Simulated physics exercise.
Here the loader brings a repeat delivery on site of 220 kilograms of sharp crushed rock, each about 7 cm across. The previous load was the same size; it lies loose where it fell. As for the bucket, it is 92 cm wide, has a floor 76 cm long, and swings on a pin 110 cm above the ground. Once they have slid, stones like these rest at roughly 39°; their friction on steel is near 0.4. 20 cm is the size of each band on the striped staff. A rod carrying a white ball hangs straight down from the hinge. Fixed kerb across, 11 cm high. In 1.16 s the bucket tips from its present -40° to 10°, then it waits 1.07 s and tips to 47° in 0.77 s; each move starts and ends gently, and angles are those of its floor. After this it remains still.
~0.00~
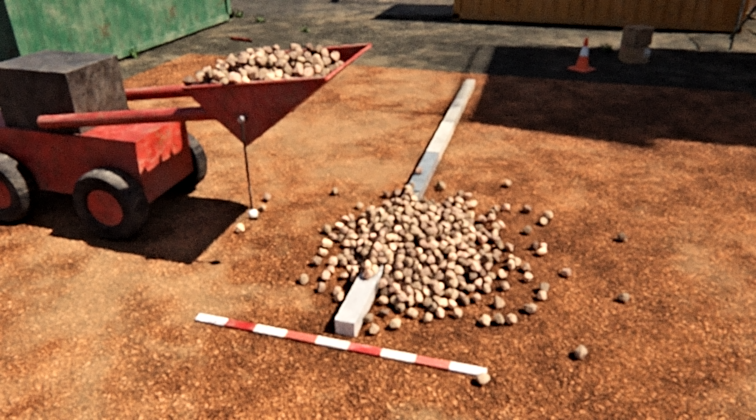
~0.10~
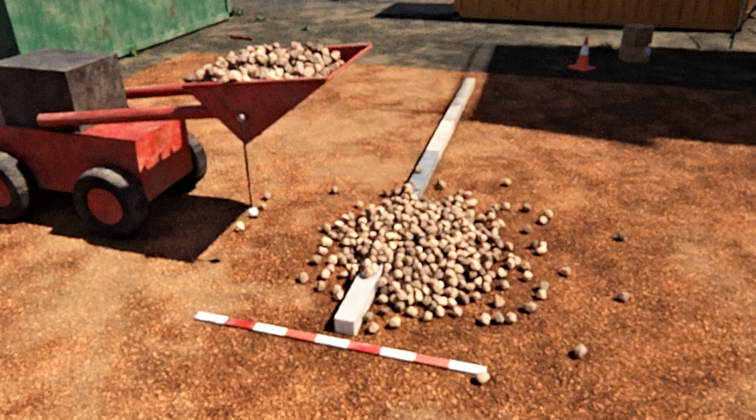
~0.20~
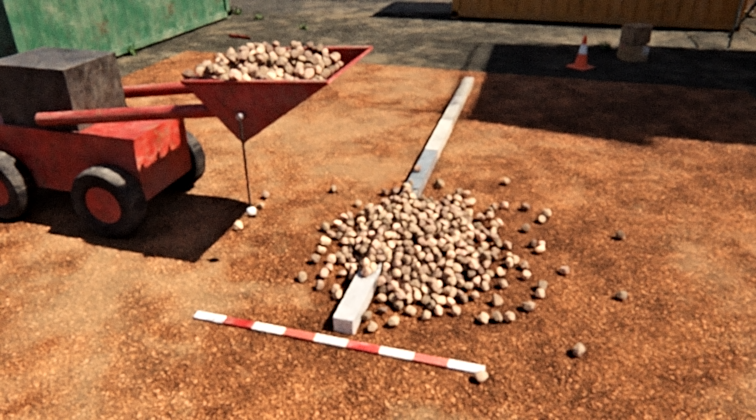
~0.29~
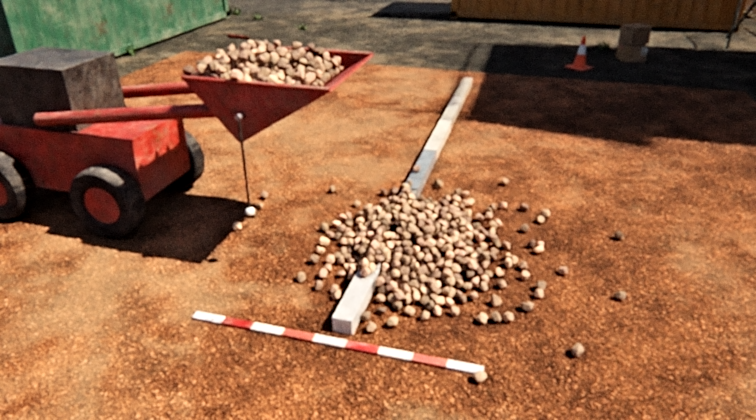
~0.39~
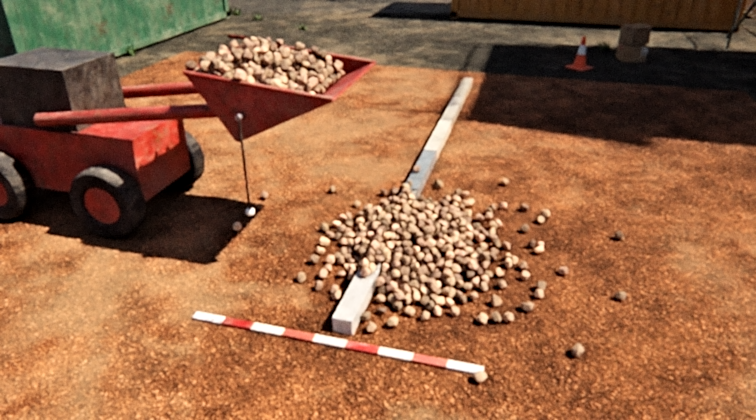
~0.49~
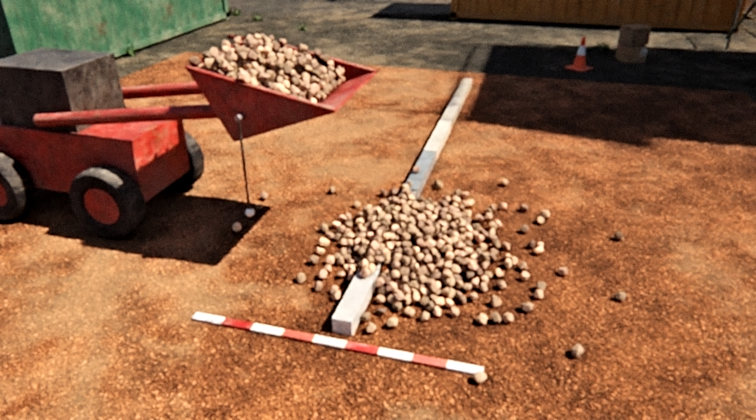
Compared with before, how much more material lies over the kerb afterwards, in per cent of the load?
Some 5 per cent of a load more.
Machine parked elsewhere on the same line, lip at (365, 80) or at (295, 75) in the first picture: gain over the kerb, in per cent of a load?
Near 40 in a hundred, then near 0 in a hundred.
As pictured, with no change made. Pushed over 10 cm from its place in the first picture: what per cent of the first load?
Some 0 percent, give or take.
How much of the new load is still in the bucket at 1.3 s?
Close to 100 in a hundred is still held.
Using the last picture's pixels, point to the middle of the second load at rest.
The middle lies near (351, 227) in the last picture.
After 0.9 s the floor is at 2°; in per cent of one load, 100 in the bucket, 29 on this side of the kerb, 72 over the kerb; the foremost stones are at (568, 270).
After 1.3 s the floor is at 10°; in per cent of one load, 99 in the bucket, 29 on this side of the kerb, 72 over the kerb; the foremost stones are at (568, 270).
After 3.5 s the floor is at 47°; in per cent of one load, 0 in the bucket, 126 on this side of the kerb, 75 over the kerb; the foremost stones are at (568, 270).
After 5.9 s the floor is at 47°; in per cent of one load, 0 in the bucket, 123 on this side of the kerb, 77 over the kerb; the foremost stones are at (568, 270). Net gain over the kerb, 5.
